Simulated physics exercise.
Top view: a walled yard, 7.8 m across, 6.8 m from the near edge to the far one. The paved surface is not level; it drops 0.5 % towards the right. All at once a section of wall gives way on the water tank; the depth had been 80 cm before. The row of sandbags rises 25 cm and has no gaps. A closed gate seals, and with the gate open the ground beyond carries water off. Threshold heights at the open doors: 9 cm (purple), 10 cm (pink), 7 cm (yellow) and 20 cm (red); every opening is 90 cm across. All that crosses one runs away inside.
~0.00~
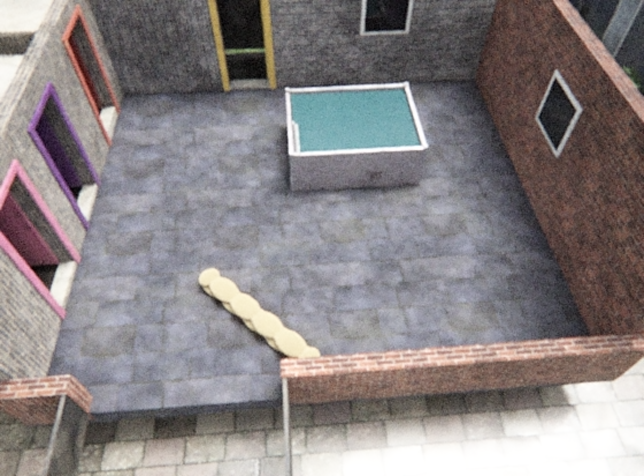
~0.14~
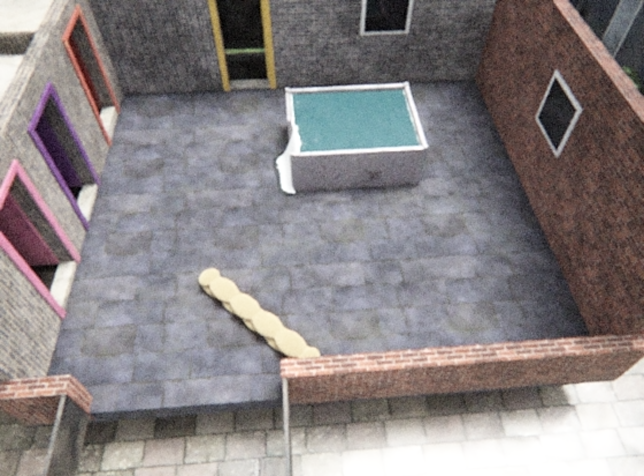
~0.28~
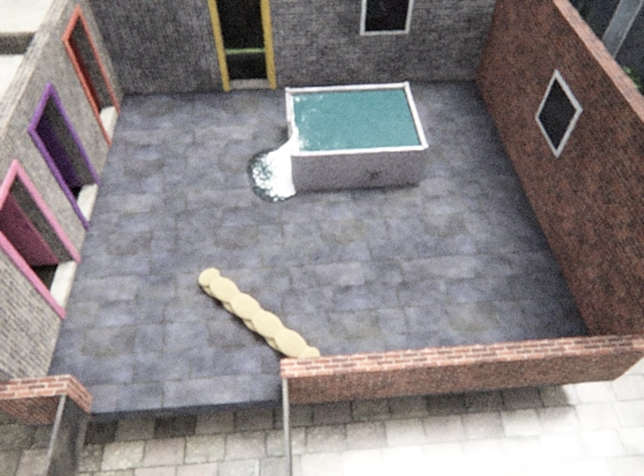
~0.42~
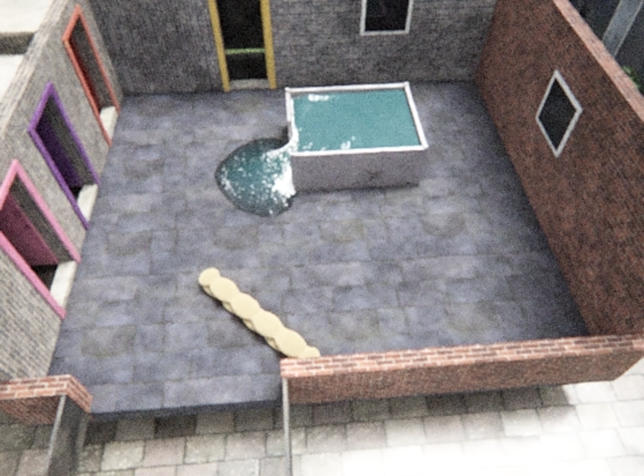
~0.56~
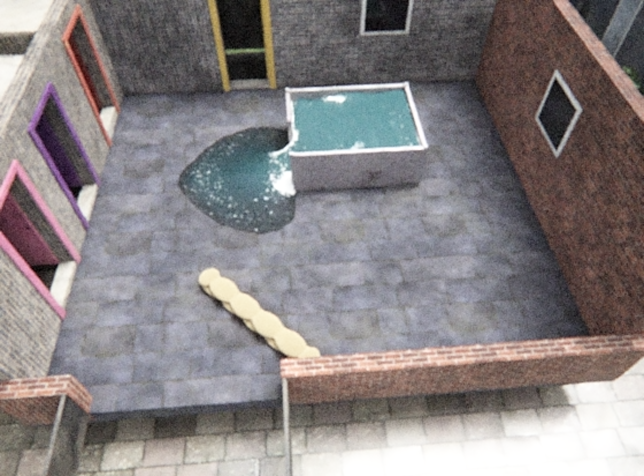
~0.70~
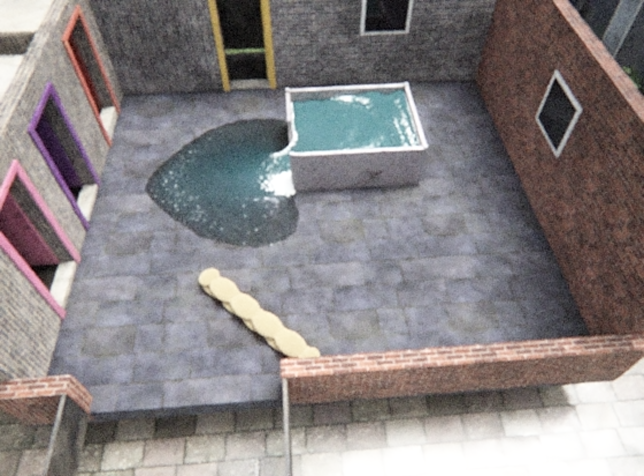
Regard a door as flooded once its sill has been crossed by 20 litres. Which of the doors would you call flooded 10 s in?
I would call the purple door flooded; I would call the pink door flooded; I would call the yellow door not flooded; I would call the red door not flooded.
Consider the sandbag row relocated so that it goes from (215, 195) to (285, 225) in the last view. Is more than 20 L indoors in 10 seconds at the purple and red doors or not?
Note - purple: Limit exceeded; red: Limit exceeded.
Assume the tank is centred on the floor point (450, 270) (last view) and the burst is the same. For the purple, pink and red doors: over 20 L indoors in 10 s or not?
Purple: Too much; pink: Within limit; red: Within limit.
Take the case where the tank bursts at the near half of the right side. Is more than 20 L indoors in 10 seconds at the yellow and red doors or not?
Lab note: Vs limit, yellow door inside limit; red door inside limit.
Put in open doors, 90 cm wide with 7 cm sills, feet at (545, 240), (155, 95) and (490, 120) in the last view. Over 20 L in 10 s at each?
In that order: Short of it, beyond it, short of it.
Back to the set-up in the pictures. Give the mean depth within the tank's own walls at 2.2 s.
46 cm.
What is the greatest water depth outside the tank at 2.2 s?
Roughly 32 cm.
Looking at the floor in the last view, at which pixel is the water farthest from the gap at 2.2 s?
Roughly at pixel (41, 399).
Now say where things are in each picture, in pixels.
The first picture shows still water, 80 cm deep, in the water tank at (353, 121).
In the second picture, water pours out at (294, 162) and has run 0.6 m, to (292, 194); typically 7 cm deep outside, 80 cm at the water tank's back.
In the third picture, water pours out at (294, 163) and has run 0.8 m, to (253, 164); typically 11 cm deep outside, 80 cm at the water tank's back.
In the fourth picture, water pours out at (294, 164) and has run 1.4 m, to (221, 170); typically 8 cm deep outside, 80 cm at the water tank's back.
In the fifth picture, water pours out at (294, 163) and has run 2.1 m, to (184, 185); typically 5 cm deep outside, 79 cm at the water tank's back.
In the sixth picture, the front is at (151, 189), 2.7 m from the gap at (294, 163); 5.7 m2 of floor is under water; 72 cm left at the back of the water tank.
After 1.4 s water covers 30 % of the floor and is deepest (40 cm) near (285, 178); purple door 15 cm at the sill, 18 L in, pink door not reached, yellow door not reached, red door 6 cm at the sill, 0 L in.
After 2.2 s water covers 35 % of the floor and is deepest (32 cm) near (285, 178); purple door 26 cm at the sill, 101 L in, pink door 19 cm at the sill, 11 L in, yellow door 2 cm at the sill, 0 L in, red door 22 cm at the sill, 0 L in.
After 3.5 s water covers 40 % of the floor and is deepest (28 cm) near (41, 399); purple door 19 cm at the sill, 204 L in, pink door 14 cm at the sill, 41 L in, yellow door 2 cm at the sill, 0 L in, red door 17 cm at the sill, 2 L in.
After 6.0 s water covers 55 % of the floor and is deepest (15 cm) near (285, 178); purple door 13 cm at the sill, 262 L in, pink door 11 cm at the sill, 49 L in, yellow door 5 cm at the sill, 0 L in, red door 11 cm at the sill, 2 L in.
After 10.0 s water covers 65 % of the floor and is deepest (10 cm) near (478, 97); purple door 9 cm at the sill, 269 L in, pink door 7 cm at the sill, 51 L in, yellow door 5 cm at the sill, 0 L in, red door 7 cm at the sill, 2 L in.
